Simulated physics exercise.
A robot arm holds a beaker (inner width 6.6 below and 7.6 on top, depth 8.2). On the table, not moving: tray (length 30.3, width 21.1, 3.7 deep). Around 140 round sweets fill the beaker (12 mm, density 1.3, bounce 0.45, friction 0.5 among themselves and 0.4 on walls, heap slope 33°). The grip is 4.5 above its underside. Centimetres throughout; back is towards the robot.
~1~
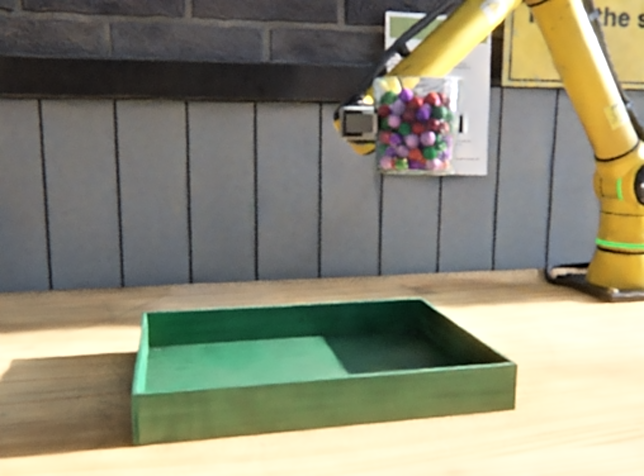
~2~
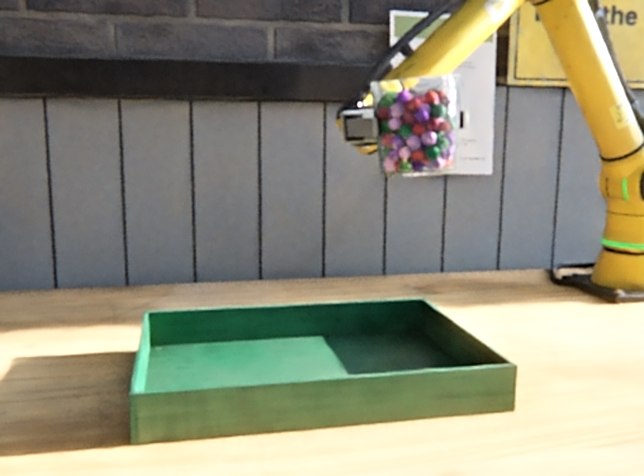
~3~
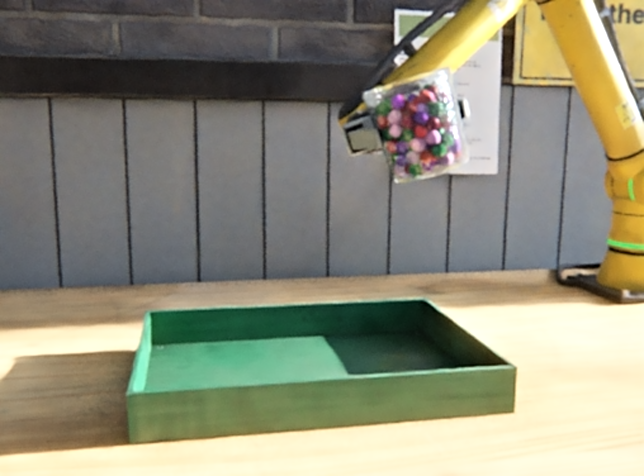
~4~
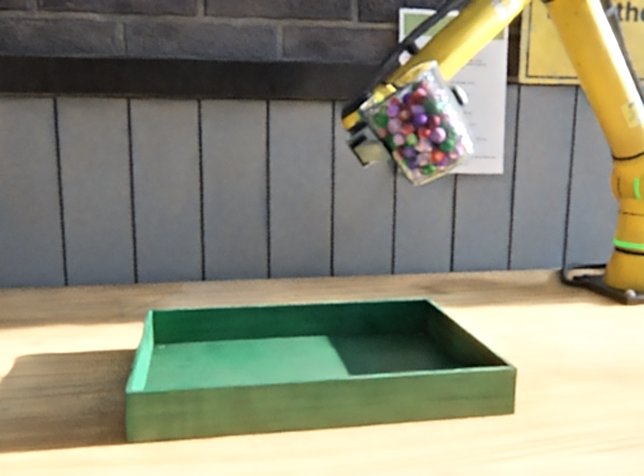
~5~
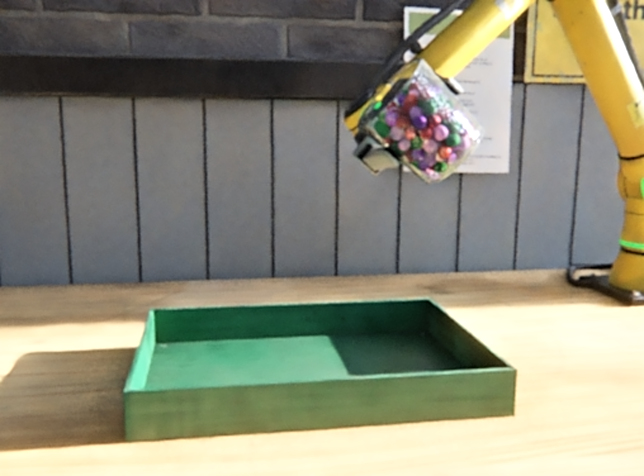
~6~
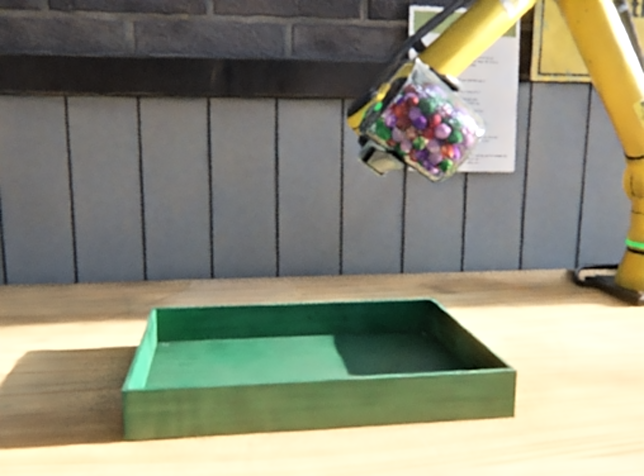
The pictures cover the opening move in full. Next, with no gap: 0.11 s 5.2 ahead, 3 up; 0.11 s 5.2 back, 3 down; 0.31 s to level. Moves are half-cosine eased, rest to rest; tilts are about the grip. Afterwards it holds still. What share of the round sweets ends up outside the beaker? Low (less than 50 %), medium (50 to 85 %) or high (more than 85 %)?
Answer: Medium; 50 to 85 % of the round sweets finish outside the beaker.
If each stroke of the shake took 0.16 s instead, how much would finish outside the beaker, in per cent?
Then about 25 per cent.
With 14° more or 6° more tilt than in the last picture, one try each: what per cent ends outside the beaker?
About 95 and 80 per cent.
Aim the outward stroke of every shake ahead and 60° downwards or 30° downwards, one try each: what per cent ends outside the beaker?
Some 0 and 15 per cent.
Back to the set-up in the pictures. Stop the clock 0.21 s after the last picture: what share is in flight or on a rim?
About 47 per cent.
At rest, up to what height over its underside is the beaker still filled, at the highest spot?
Some 4.5 cm.
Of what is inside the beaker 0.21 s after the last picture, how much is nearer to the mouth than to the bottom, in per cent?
Roughly 95 per cent.
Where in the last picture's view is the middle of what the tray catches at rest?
Near (237, 370).
Then, 0.21 s on, tilted 54° forward, highest piece 29 above the table; 74 in the beaker, 66 in flight or on a rim.
Then, 0.42 s on, tilted 14° forward, highest piece 25 above the table; 90 in the tray, 46 in the beaker, 1 on the table or floor, 3 in flight or on a rim.
Then, 0.73 s on, level, highest piece 25 above the table; 89 in the tray, 46 in the beaker, 5 on the table or floor.
Then, 1.78 s on, level, highest piece 24 above the table; 89 in the tray, 46 in the beaker, 5 on the table or floor.
In the end, 89 in the tray, 46 in the beaker, 5 on the table or floor. That is 67 % outside the beaker.
